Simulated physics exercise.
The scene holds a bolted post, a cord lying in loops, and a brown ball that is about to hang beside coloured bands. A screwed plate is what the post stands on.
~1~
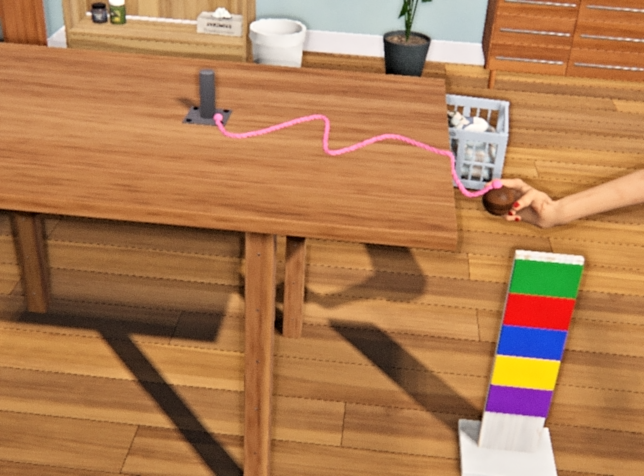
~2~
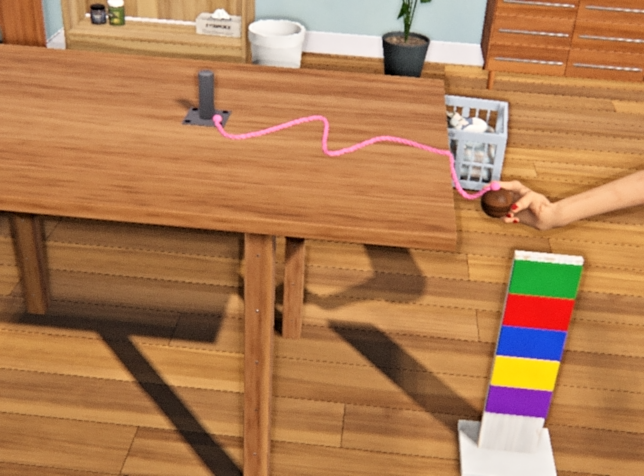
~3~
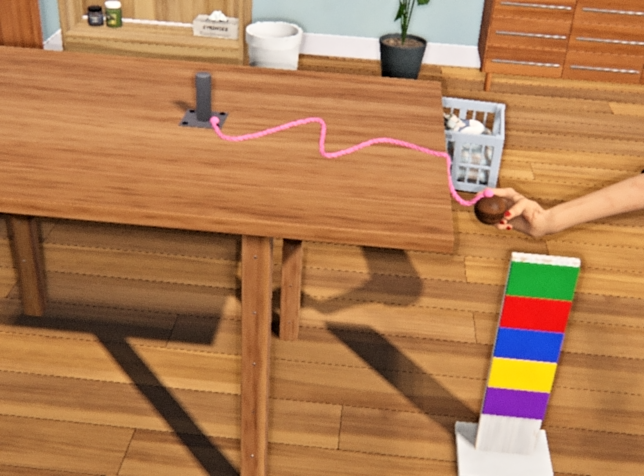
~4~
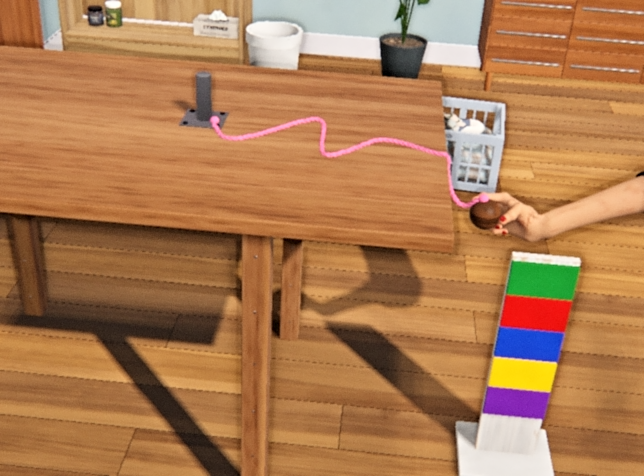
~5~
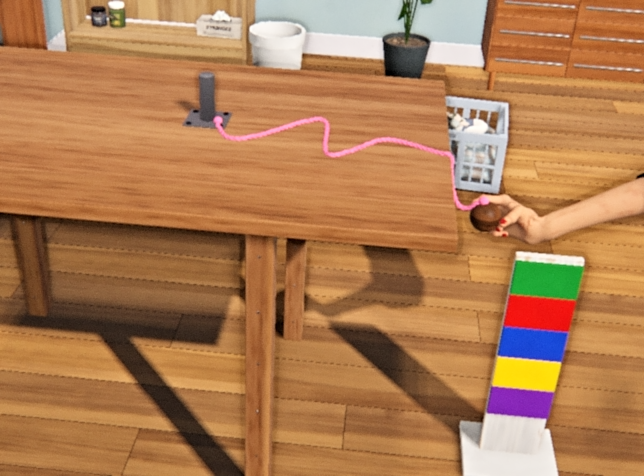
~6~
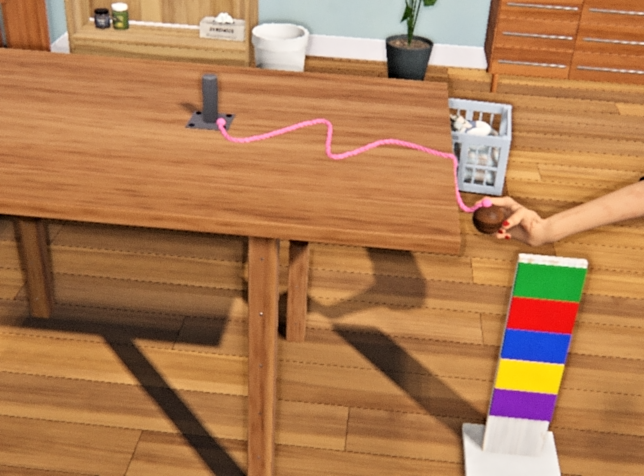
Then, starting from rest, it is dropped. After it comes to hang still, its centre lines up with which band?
It lines up with yellow.
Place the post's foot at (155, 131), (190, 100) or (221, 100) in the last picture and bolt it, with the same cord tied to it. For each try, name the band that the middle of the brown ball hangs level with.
Try one - blue; try two - blue; try three - yellow.
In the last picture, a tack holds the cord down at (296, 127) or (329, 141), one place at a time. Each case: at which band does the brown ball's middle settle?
Each in turn comes out as blue, red.
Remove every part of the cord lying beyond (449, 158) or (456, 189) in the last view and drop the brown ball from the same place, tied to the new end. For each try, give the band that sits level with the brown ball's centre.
In order of the tries: Red; then blue.
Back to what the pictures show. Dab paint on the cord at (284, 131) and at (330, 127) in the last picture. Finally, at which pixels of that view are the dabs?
(324, 135) for the first, (389, 144) for the second.
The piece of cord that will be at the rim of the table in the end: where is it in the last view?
About (329, 154).
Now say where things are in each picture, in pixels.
Brown ball (498, 200); green (546, 281); red (539, 313); blue (532, 344); yellow (525, 374); purple (519, 402), in the first picture.
Brown ball (496, 203); cord through (224, 134) (293, 123) (325, 138) (366, 143) (441, 153), in the second picture.
Brown ball (490, 209), in the third picture.
Brown ball (485, 214); cord through (221, 136) (291, 124) (322, 139) (363, 145) (439, 154), in the fourth picture.
Brown ball (486, 217), in the fifth picture.
Brown ball (488, 218); cord through (228, 138) (297, 126) (329, 141) (369, 146) (445, 156), in the sixth picture.
Soon after, ball near (465, 326); level with blue.
After that, ball near (416, 351); level with yellow.
And then, ball near (429, 357); level with yellow.
In the end, ball near (424, 356); level with yellow. At yellow.
